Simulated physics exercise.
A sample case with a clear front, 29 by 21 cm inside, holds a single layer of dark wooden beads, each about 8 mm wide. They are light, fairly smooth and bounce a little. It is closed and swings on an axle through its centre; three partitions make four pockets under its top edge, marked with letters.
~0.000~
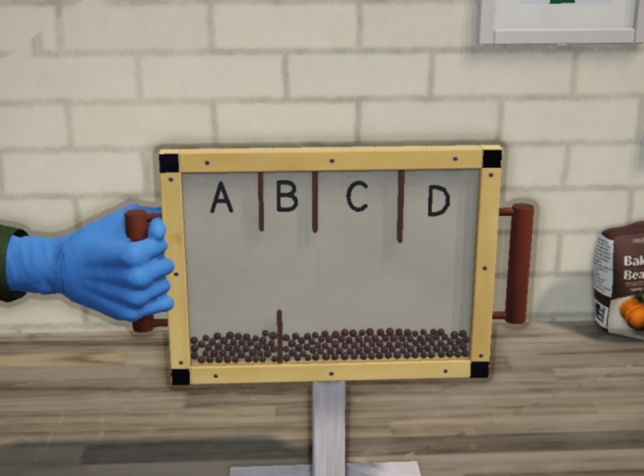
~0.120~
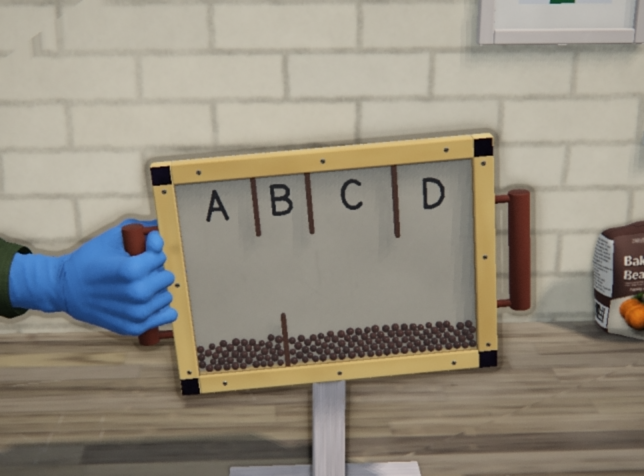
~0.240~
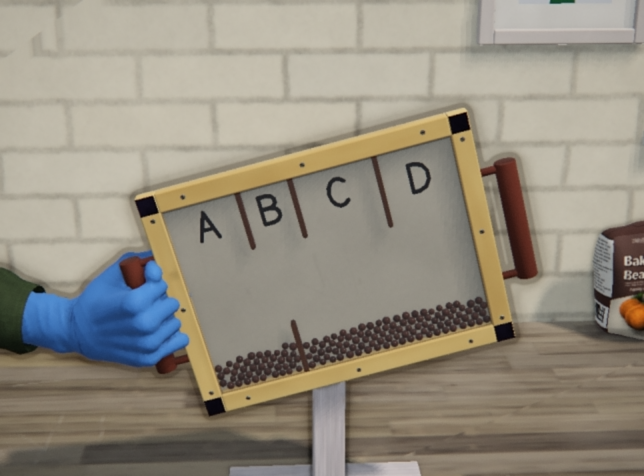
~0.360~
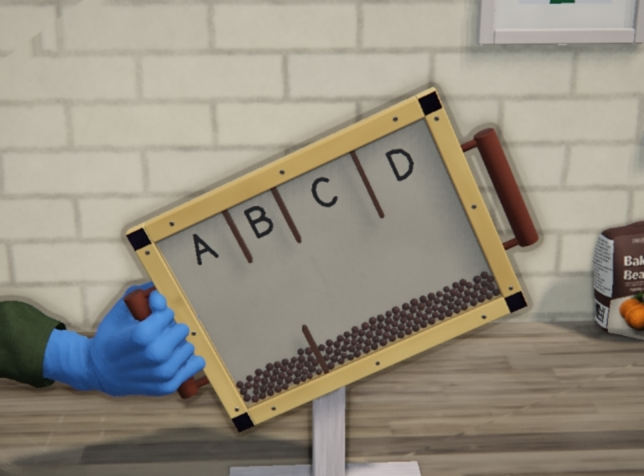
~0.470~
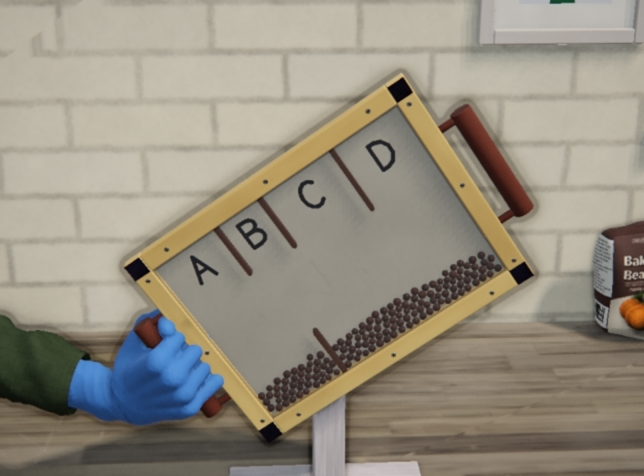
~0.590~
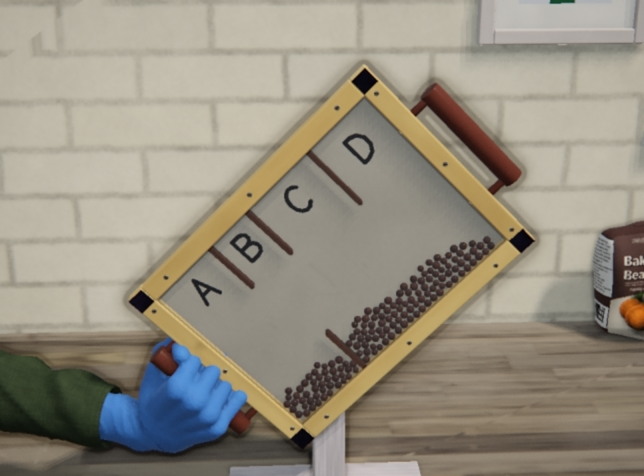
A blue-gloved hand in a dark green sleeve grips the left handle of a yellow-framed, clear-fronted case on a wooden counter, seen straight on from a fixed view before a pale brick wall. Small dark brown beads line its bottom beneath the letters A to D, with a packet at right. The hand lowers the left side, turning the case steadily anticlockwise while the beads slope up toward the right and shift slightly down-left.
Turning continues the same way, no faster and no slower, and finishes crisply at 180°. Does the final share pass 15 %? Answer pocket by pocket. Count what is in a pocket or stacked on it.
A: Yes; B: Yes; C: No; D: No.
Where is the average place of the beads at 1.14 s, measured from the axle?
About 7 cm right and 5 cm below.
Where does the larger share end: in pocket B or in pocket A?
More goes to pocket A.
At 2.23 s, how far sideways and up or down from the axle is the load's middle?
Some 11 cm right and 4 cm below.
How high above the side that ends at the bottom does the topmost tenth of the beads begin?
Roughly 8 cm.
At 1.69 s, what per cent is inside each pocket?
Pocket A: 45; pocket B: 10; pocket C: 0; pocket D: 0.
After 1.14 s it has turned 92°, the beads' middle is 7 cm right of and 5 cm below the axle; inside pockets, nothing yet.
After 1.69 s it has turned 139°, the beads' middle is 6 cm right of and 10 cm below the axle; inside pockets, A 45 %, B 10 %.
After 2.23 s it has turned 180°, the beads' middle is 11 cm right of and 4 cm below the axle; inside pockets, A 45 %, B 10 %.
At rest by 3.3 s, A 75 %, B 25 %, C 0 %, D 0 %.
